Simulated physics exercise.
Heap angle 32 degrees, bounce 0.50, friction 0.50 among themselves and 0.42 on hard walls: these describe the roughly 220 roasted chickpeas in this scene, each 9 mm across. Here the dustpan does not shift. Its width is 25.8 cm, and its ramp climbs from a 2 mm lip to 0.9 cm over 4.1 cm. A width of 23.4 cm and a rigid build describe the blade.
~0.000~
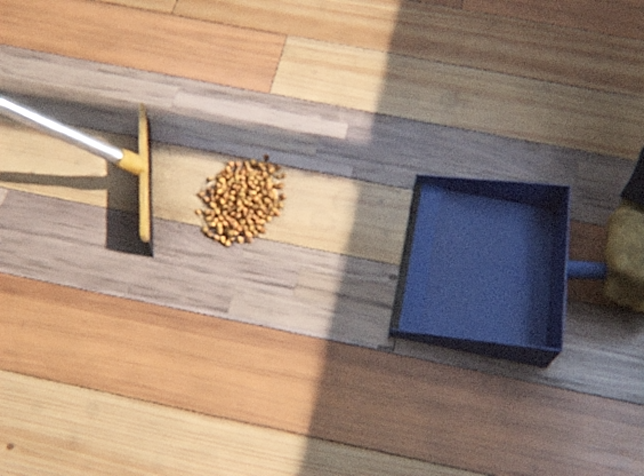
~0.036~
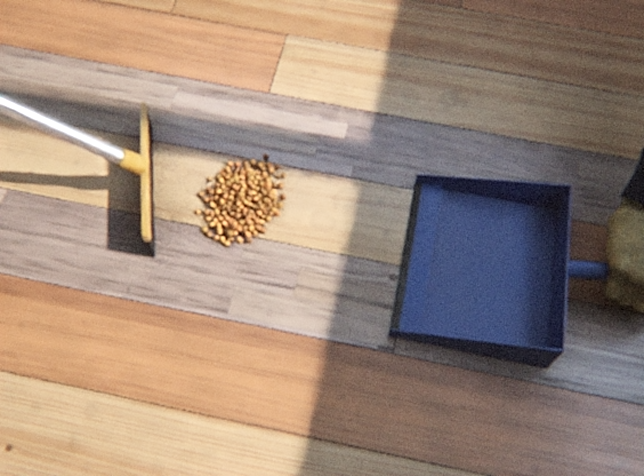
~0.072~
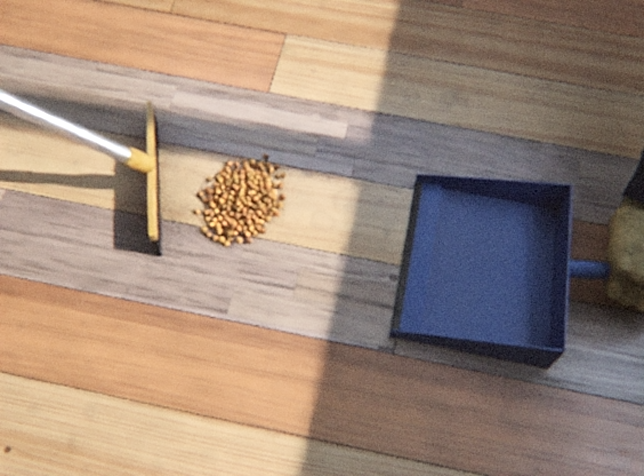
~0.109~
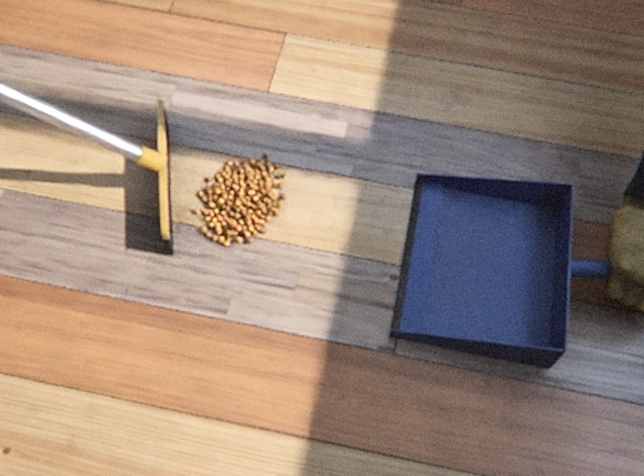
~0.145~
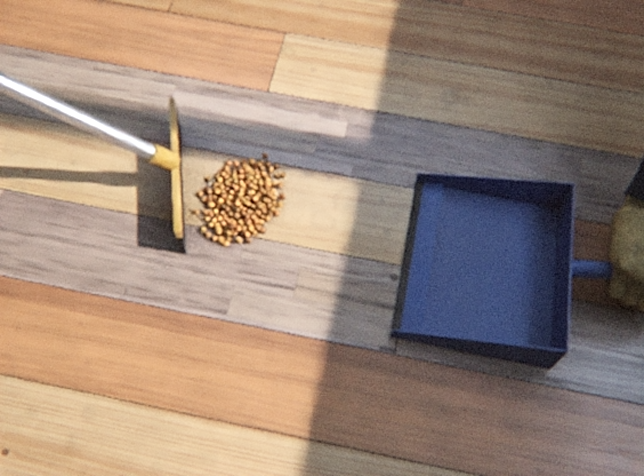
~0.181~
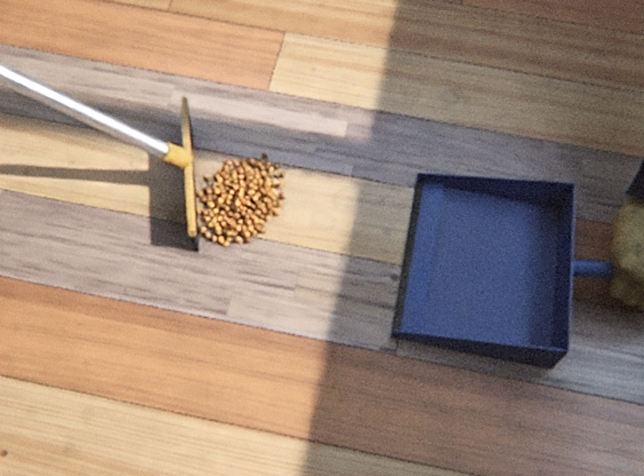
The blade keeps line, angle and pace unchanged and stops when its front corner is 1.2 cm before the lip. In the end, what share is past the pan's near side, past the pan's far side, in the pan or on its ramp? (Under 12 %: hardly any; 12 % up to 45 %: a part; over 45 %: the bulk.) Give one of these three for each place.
Near side: Hardly any; far side: The bulk; pan: A part.
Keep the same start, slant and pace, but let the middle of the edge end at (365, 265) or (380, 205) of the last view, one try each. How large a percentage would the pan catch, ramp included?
I'd expect about 0 percent, then about 20 percent.
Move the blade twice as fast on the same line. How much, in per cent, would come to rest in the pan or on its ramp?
In that case roughly 25 percent.
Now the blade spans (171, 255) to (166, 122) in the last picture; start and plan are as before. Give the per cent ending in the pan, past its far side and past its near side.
Per cent by place - pan 0, far side 0, near side 0.
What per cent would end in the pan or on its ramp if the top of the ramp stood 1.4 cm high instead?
Roughly 15 per cent.
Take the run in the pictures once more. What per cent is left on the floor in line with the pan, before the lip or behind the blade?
Some 30 per cent of them end up there.
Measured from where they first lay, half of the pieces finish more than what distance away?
I'd put it near 28 cm.
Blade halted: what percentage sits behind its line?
Estimate: Near 10 %.
After 0.46 s, middle of the blade 19 cm from the lip; 0 % over the lip, far side 15 %, near side 0 %.
After 0.64 s, middle of the blade 10 cm from the lip; 0 % over the lip, far side 35 %, near side 0 %.
Then, at 0.95 s, middle of the blade 5 cm from the lip; 20 % over the lip, far side 50 %, near side 0 %.
By 1.5 s all is still; near side 0 %, far side 50 %, pan 20 %, in front of the lip or behind the blade 30 %.
